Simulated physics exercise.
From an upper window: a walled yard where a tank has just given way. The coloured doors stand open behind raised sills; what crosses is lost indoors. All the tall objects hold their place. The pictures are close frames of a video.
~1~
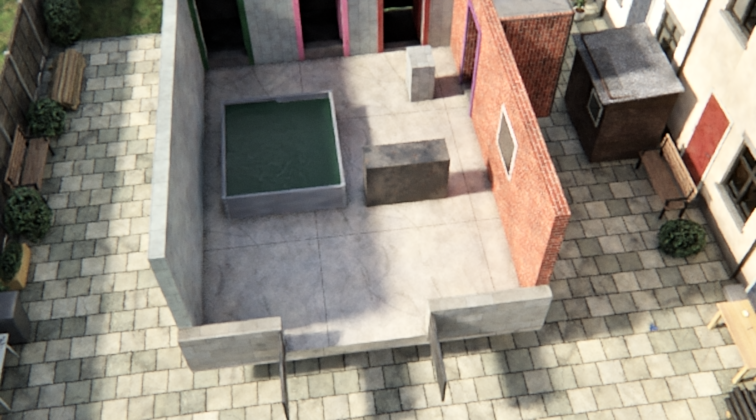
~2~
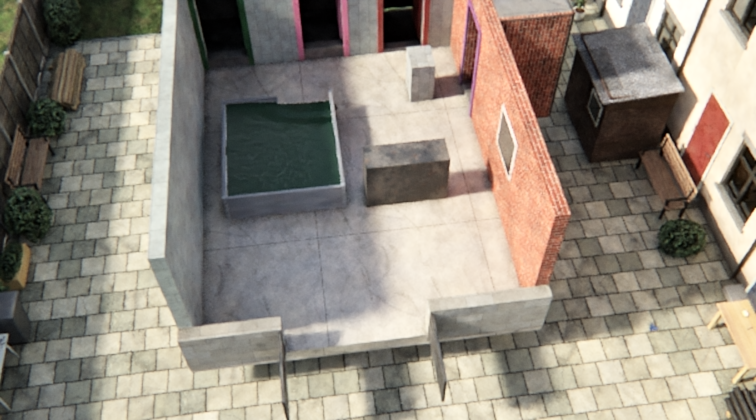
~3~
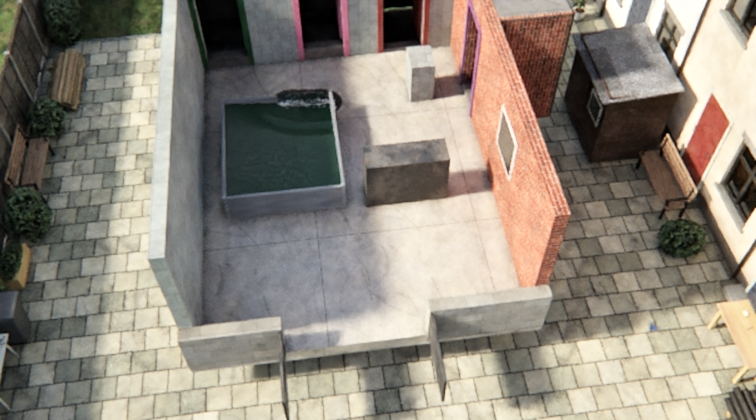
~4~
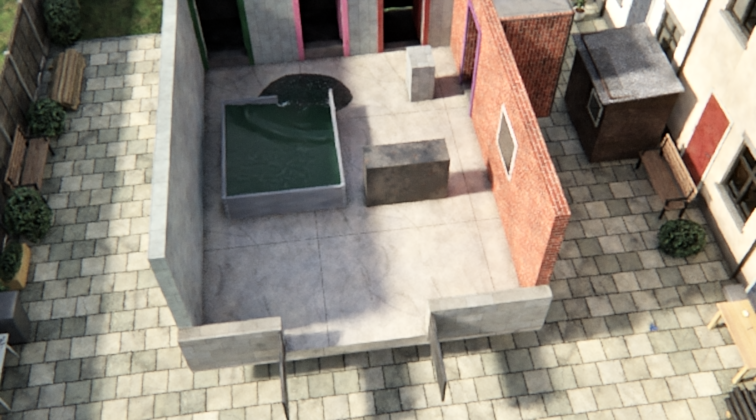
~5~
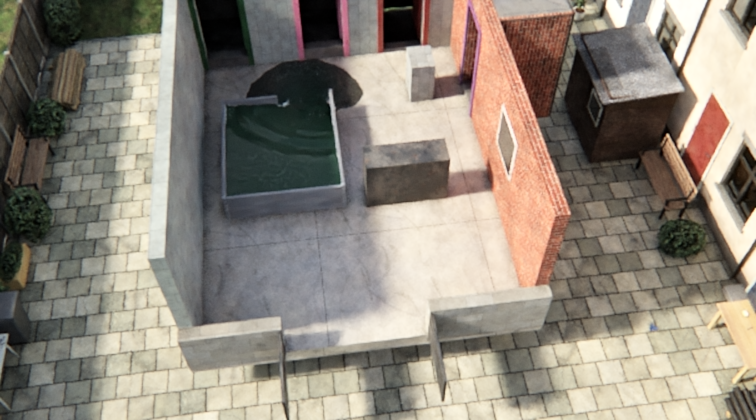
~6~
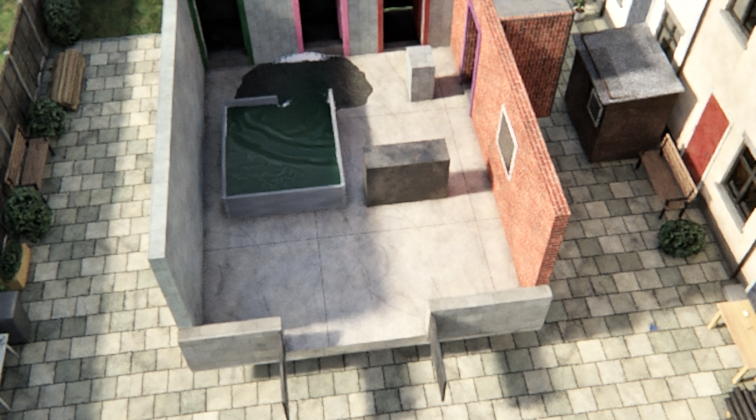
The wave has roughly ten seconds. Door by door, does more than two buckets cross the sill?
In the end: The red door lets in a lot; the green door admits no more than that; the purple door admits no more than that; the pink door admits no more than that.
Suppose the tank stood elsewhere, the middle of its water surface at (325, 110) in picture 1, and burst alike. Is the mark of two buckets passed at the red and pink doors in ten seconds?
My reading: The red one floods; the pink one floods.
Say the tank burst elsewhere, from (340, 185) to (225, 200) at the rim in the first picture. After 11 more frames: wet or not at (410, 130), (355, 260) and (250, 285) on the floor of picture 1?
As listed: No water, covered, flooded.
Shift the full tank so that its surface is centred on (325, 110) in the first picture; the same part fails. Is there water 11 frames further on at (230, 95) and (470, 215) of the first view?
In that order: Wet, no water.
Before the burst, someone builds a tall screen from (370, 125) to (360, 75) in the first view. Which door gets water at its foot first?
It is the door marked pink.
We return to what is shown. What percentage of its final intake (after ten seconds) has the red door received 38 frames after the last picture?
Roughly 45 per cent.
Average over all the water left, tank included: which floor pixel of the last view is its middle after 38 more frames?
Close to (316, 141).
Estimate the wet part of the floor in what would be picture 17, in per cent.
Close to 20 %.
A moment on, water covers 15 % of the floor; the red door not reached, the green door wet at the sill, nothing in, the purple door not reached, the pink door wet at the sill, nothing in.
Next, water covers 20 % of the floor; the red door wet at the sill, nothing in, the green door wet at the sill, nothing in, the purple door not reached, the pink door under two buckets in.
Then, water covers 35 % of the floor; the red door under two buckets in, the green door wet at the sill, nothing in, the purple door wet at the sill, nothing in, the pink door under two buckets in.
Later, water covers 70 % of the floor; the red door over two buckets in, the green door wet at the sill, nothing in, the purple door wet at the sill, nothing in, the pink door under two buckets in.
In the end, water covers 90 % of the floor; the red door far over two buckets in, the green door wet at the sill, nothing in, the purple door wet at the sill, nothing in, the pink door under two buckets in.
